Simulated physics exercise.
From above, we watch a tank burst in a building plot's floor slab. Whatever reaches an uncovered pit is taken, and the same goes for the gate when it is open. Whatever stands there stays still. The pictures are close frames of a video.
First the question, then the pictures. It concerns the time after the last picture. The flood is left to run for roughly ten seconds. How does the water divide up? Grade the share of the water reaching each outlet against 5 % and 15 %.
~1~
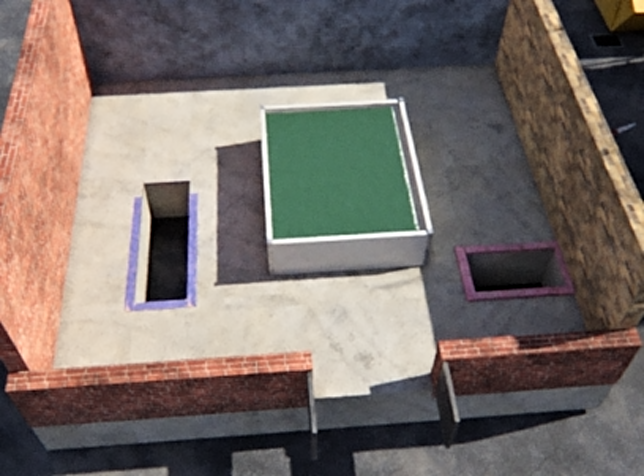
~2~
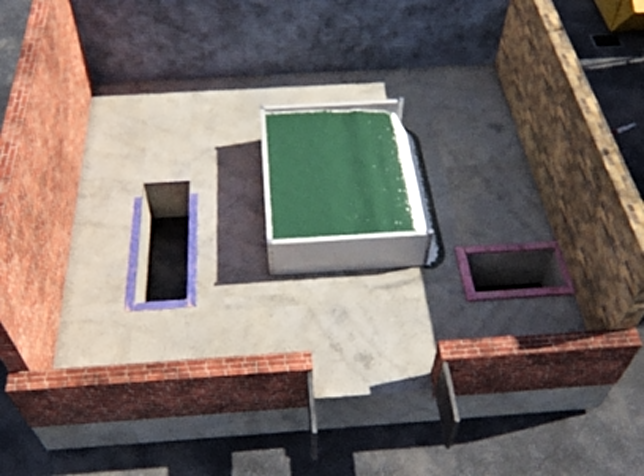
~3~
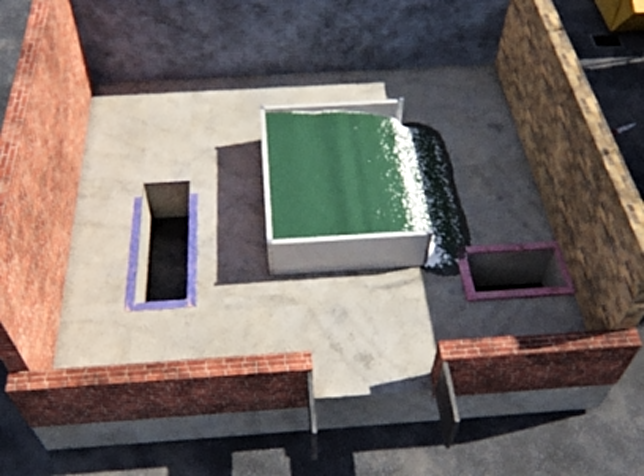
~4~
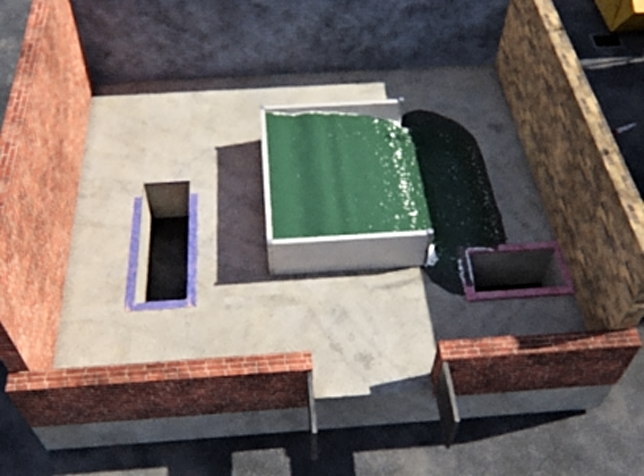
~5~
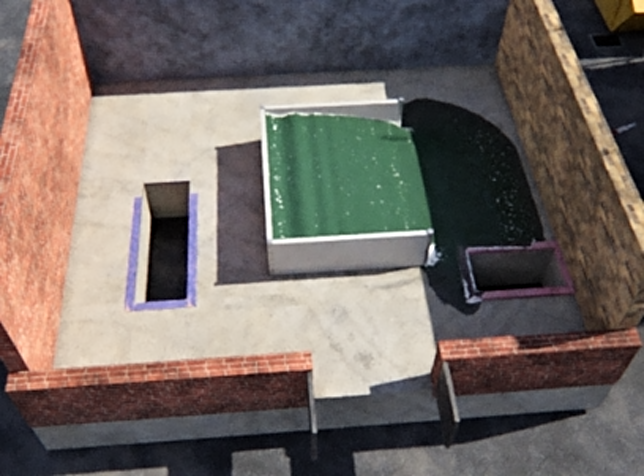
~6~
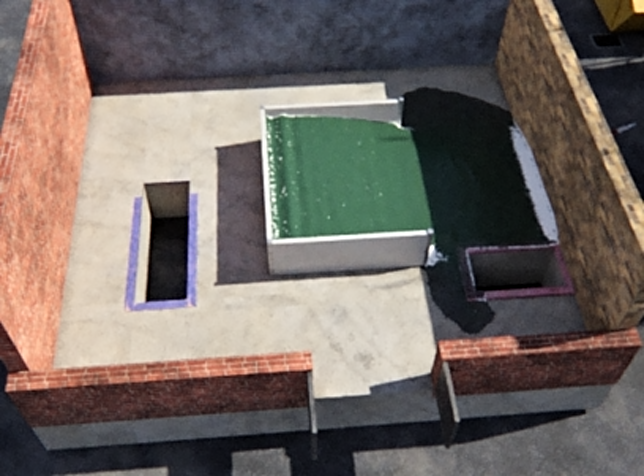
By my reckoning the gate stays under 5 %, the blue pit lands between 5 and 15 %, the pink pit goes over 15 %.
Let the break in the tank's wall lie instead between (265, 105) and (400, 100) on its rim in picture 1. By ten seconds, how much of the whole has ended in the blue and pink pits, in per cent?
The blue pit takes 15 per cent and the pink pit 20 per cent.
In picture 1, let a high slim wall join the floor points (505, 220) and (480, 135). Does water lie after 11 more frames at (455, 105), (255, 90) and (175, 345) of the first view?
In order: Wet; dry; dry.
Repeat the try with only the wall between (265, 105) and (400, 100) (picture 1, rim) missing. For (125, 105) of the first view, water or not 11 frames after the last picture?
It would be soaked.
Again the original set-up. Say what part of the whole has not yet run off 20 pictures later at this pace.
Result: Close to 74 %.
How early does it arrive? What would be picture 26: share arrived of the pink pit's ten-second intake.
75 %.
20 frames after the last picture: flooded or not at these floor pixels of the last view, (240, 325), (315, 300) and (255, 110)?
The readings in sequence are waterless, waterless, watered.
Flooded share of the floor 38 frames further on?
It comes to 70 per cent.
A moment on, water covers 20 % of the floor; the gate 0 %, the blue pit 0 %, the pink pit 5 %.
Next, water covers 25 % of the floor; the gate 0 %, the blue pit 0 %, the pink pit 14 %.
Then, water covers 40 % of the floor; the gate 0 %, the blue pit 0 %, the pink pit 25 %.
Later, water covers 70 % of the floor; the gate 1 %, the blue pit 0 %, the pink pit 31 %.
In the end, water covers 85 % of the floor; the gate 2 %, the blue pit 7 %, the pink pit 34 %.
